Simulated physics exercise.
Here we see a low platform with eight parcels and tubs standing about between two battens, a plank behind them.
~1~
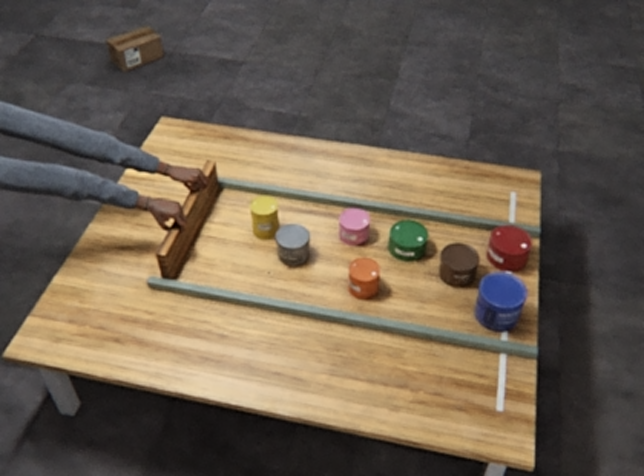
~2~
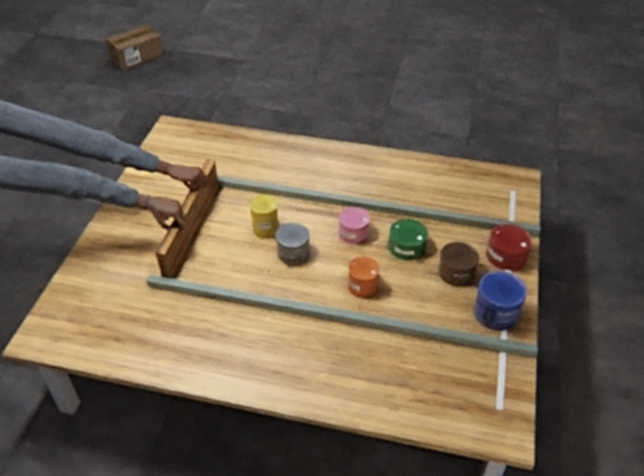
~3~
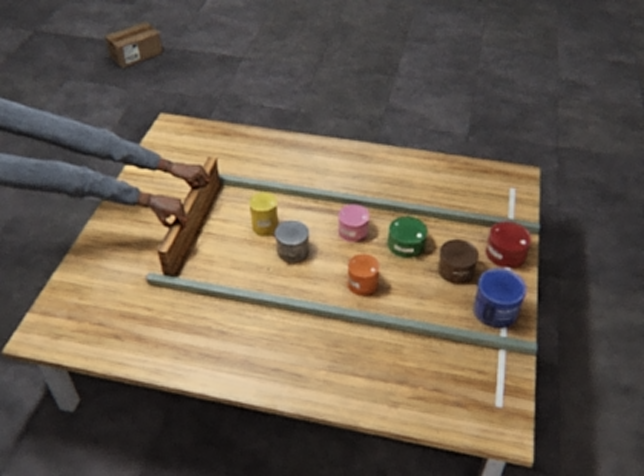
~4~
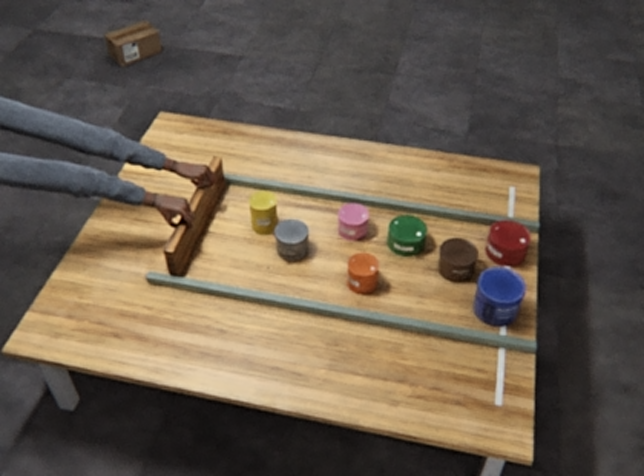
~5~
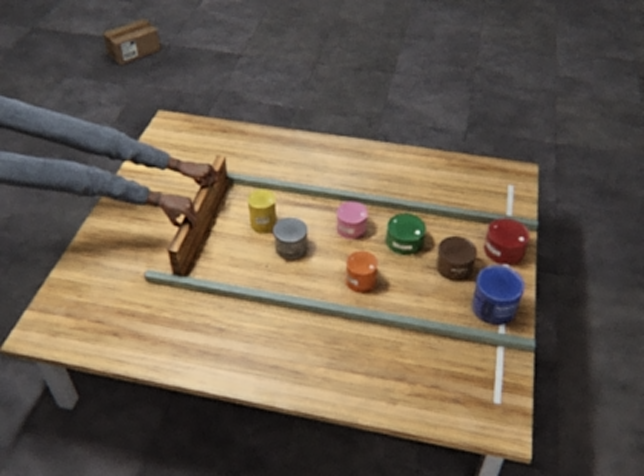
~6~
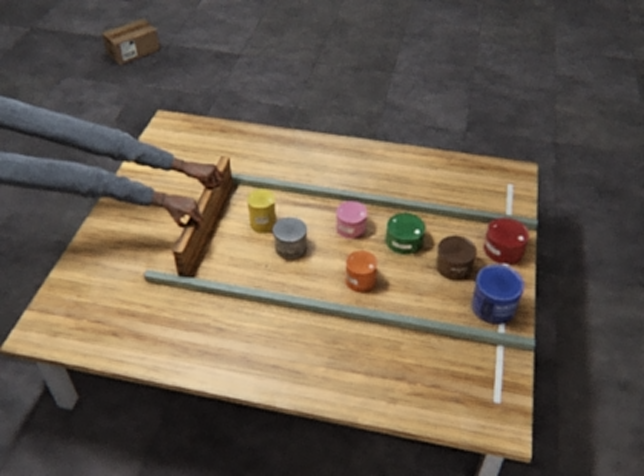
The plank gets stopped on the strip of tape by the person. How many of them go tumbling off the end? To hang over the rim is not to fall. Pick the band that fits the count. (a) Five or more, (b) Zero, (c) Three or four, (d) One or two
Answer: C.
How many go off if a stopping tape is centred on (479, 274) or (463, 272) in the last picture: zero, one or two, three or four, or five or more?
In turn: One or two; one to two.
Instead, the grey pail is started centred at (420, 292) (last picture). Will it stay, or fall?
Outcome for the grey pail: It ends up still on.
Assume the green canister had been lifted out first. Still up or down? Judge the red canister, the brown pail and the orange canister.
The red canister tumbles off, the brown pail comes down, the orange canister stays on.
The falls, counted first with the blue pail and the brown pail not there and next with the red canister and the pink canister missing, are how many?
In the first try 2, in the other 3.
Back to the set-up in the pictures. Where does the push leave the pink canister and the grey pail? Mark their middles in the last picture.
The pink canister stops around (524, 231); the grey pail around (524, 279).
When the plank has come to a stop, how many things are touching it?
It touches 4.
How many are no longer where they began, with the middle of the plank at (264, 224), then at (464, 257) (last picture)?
Up to then 1, and up to the other point 8.
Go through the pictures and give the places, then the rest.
In the first picture, red canister (509, 248); blue pail (500, 302); brown pail (458, 265); plank (190, 218); tape (508, 286).
In the second picture, blue pail (499, 301); grey pail (293, 244).
In the third picture, brown pail (458, 262); plank (192, 215).
In the fourth picture, red canister (508, 243); yellow canister (264, 213).
In the fifth picture, blue pail (497, 295); green canister (406, 234).
In the sixth picture, red canister (506, 241); blue pail (497, 295); brown pail (456, 258); plank (205, 215); tape (505, 278).
Soon after, none off yet; red canister at rest near (506, 241); blue pail at rest near (497, 295); brown pail at rest near (456, 258).
Then, none off yet; red canister moved about its own width near (537, 247); blue pail moving near (499, 295); brown pail moved about its own width near (498, 266).
By the end, the number that fall off is three or four; fallen, green canister, brown pail, blue pail and red canister.
